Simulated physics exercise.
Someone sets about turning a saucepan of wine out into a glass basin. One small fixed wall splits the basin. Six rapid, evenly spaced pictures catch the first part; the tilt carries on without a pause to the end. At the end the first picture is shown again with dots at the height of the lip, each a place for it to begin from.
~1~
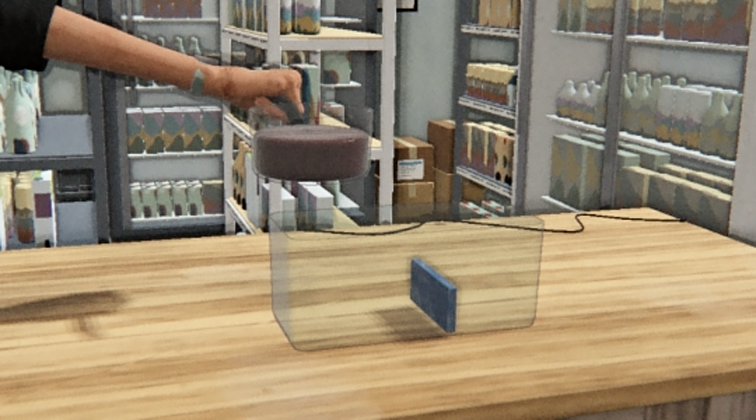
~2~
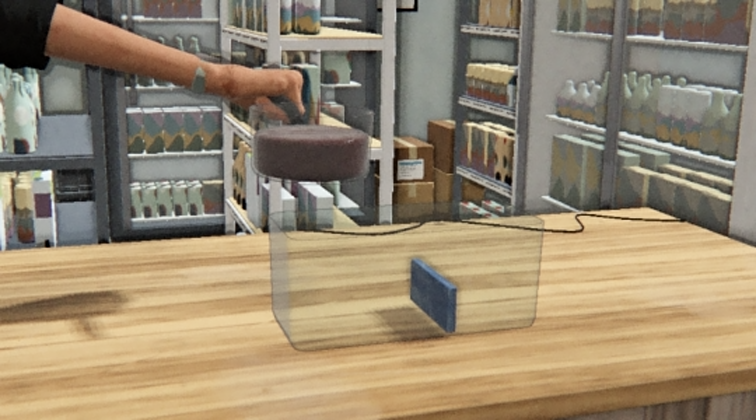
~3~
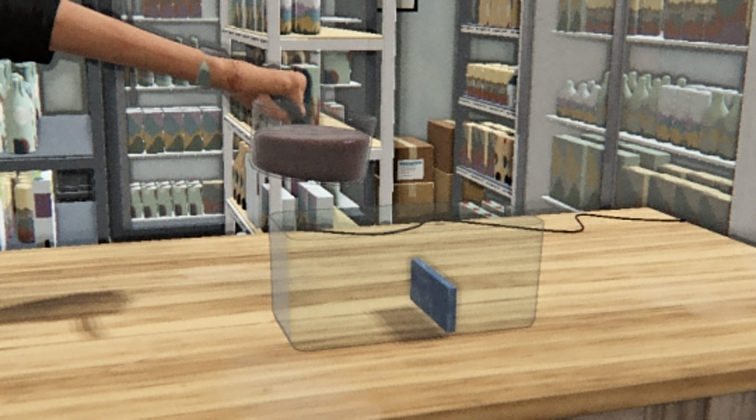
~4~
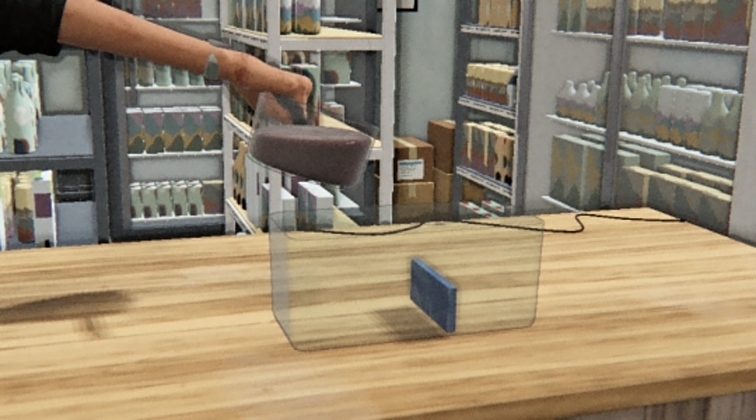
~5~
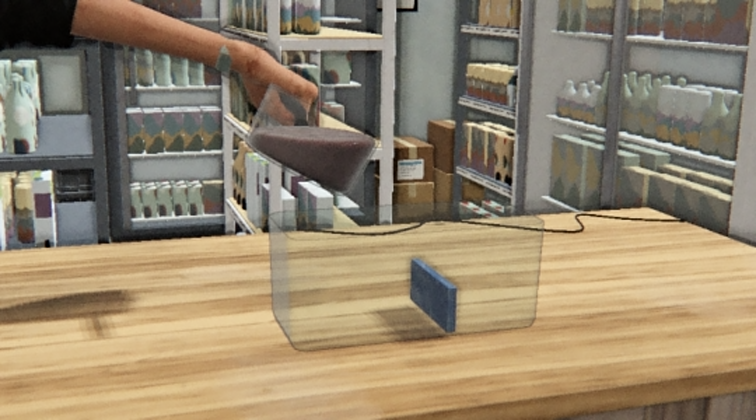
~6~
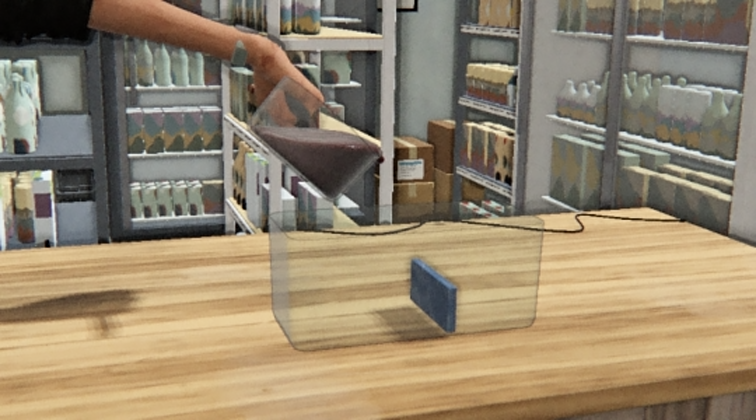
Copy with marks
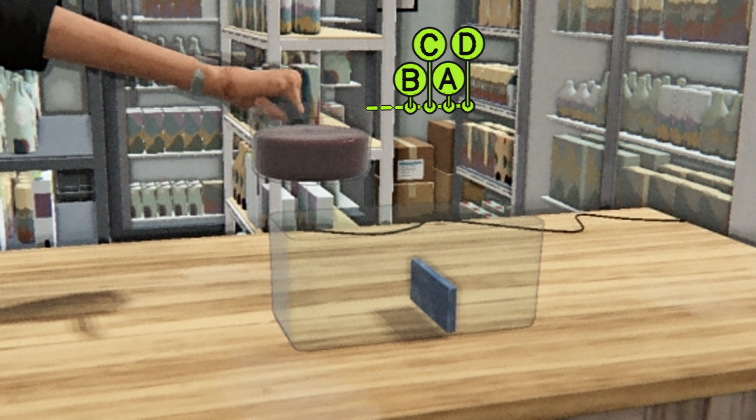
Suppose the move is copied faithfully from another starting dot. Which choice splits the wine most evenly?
Dot B does it best.
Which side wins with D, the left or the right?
The right one.
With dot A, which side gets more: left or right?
The right one.
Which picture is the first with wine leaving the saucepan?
Picture 6.
In lime, A at (448, 106); B at (410, 107); C at (429, 106); D at (467, 105).
Choosing A, about 5 % ends left of the wall and 94 % right of it.
Choosing B, about 49 % ends left of the wall and 51 % right of it.
Choosing C, about 27 % ends left of the wall and 73 % right of it.
Choosing D, about 13 % ends left of the wall and 86 % right of it.
